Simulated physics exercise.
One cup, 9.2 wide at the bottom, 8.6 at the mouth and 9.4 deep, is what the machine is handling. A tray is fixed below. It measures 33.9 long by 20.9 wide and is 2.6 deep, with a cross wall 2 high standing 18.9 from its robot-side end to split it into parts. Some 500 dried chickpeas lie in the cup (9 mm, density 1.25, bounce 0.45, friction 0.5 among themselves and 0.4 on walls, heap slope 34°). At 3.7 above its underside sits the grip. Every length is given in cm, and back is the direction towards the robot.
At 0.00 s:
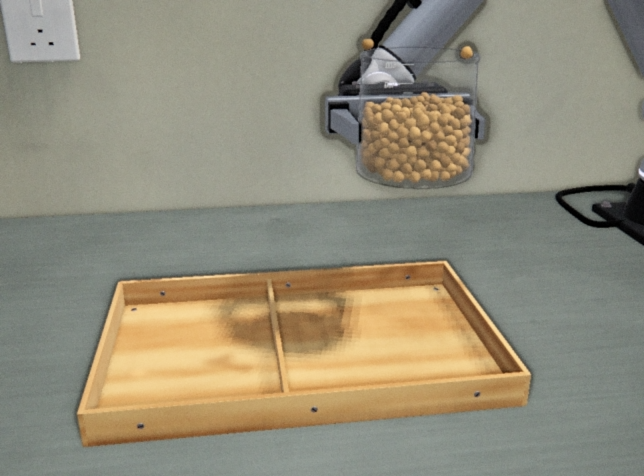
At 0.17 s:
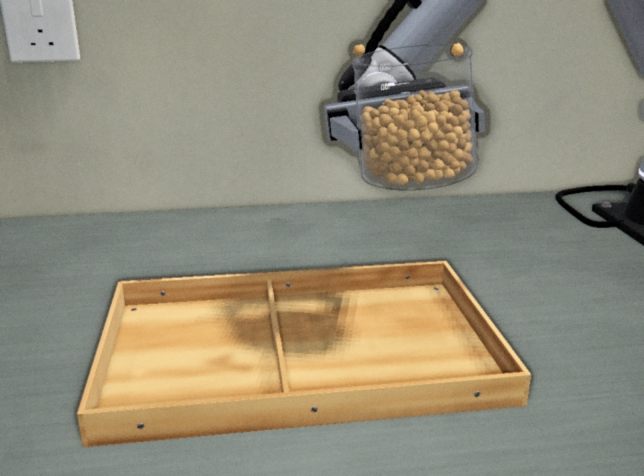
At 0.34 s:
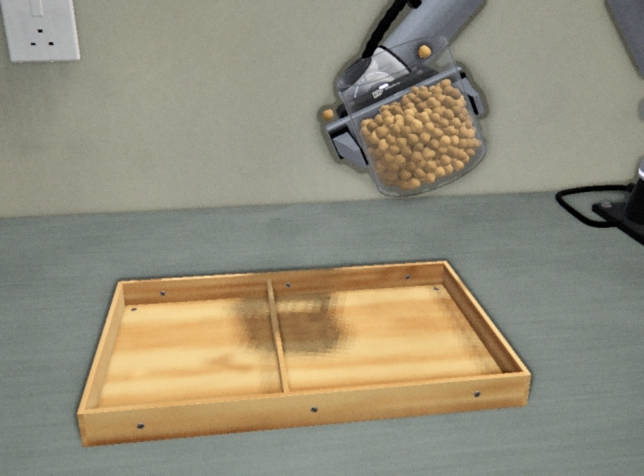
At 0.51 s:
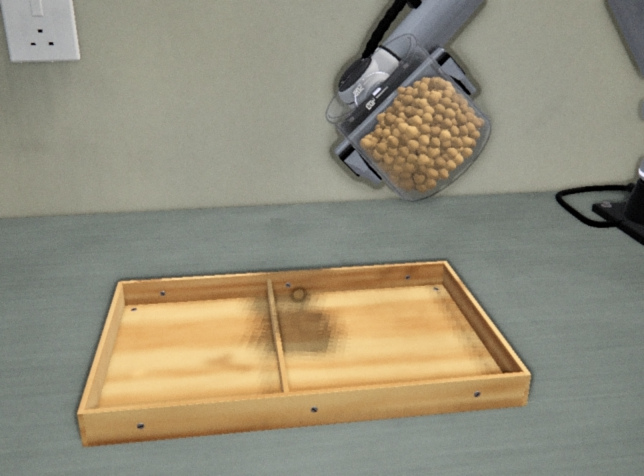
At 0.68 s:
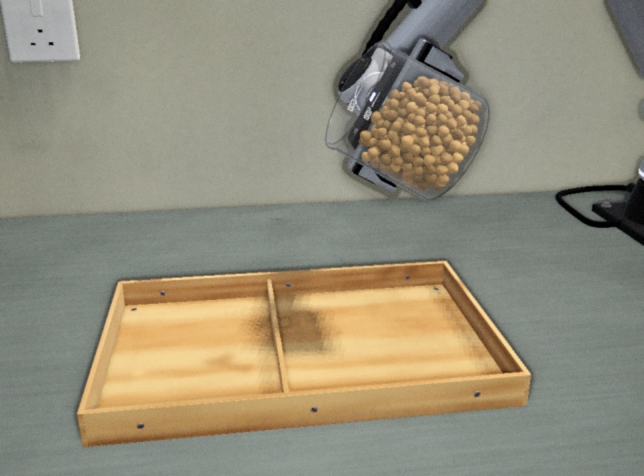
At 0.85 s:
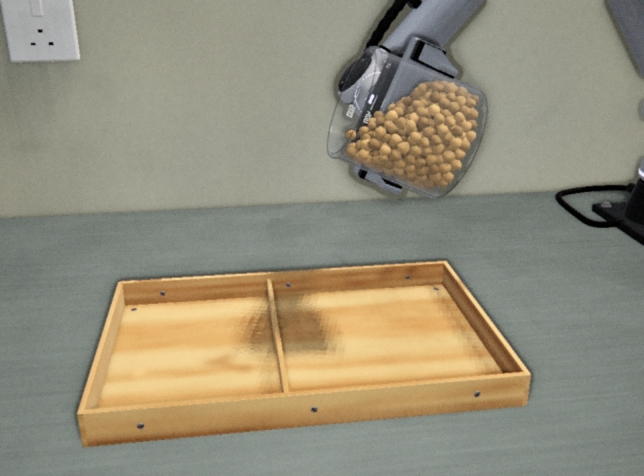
A robot arm tilts a clear cup of chickpeas leftward above a divided wooden tray.
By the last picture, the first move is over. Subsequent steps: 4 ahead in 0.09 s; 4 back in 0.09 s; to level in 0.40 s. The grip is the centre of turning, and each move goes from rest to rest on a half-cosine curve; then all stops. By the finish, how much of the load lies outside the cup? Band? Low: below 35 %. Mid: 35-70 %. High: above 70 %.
Low.
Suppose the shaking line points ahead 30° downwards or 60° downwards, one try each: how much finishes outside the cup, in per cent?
10 and 5 %.
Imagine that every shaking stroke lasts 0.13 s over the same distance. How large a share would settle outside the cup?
In that case some 10 per cent.
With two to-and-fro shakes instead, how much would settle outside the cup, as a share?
35 per cent or so.
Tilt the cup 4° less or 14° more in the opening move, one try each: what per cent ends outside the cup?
Roughly 20 per cent on the first try and 55 per cent on the second.
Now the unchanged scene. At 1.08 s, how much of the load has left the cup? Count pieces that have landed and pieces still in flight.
About 20 per cent so far.
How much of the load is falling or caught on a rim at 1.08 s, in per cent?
Roughly 21 per cent.
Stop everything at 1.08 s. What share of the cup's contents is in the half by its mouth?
Roughly 45 %.
After 1.08 s, tilted 64° forward, highest piece 22 above the table; 398 in the cup, 1 in the robot-side part, 106 in flight or on a rim.
After 1.31 s, tilted 13° forward, highest piece 26 above the table; 373 in the cup, 92 in the far-side part, 36 in the robot-side part, 4 in flight or on a rim.
After 1.63 s, level, highest piece 24 above the table; 373 in the cup, 91 in the far-side part, 37 in the robot-side part, 4 on the table or floor.
After 2.68 s, level, highest piece 24 above the table; 373 in the cup, 91 in the far-side part, 37 in the robot-side part, 4 on the table or floor.
At rest, 373 in the cup, 91 in the far-side part, 37 in the robot-side part, 4 on the table or floor. That is 26 % outside the cup.
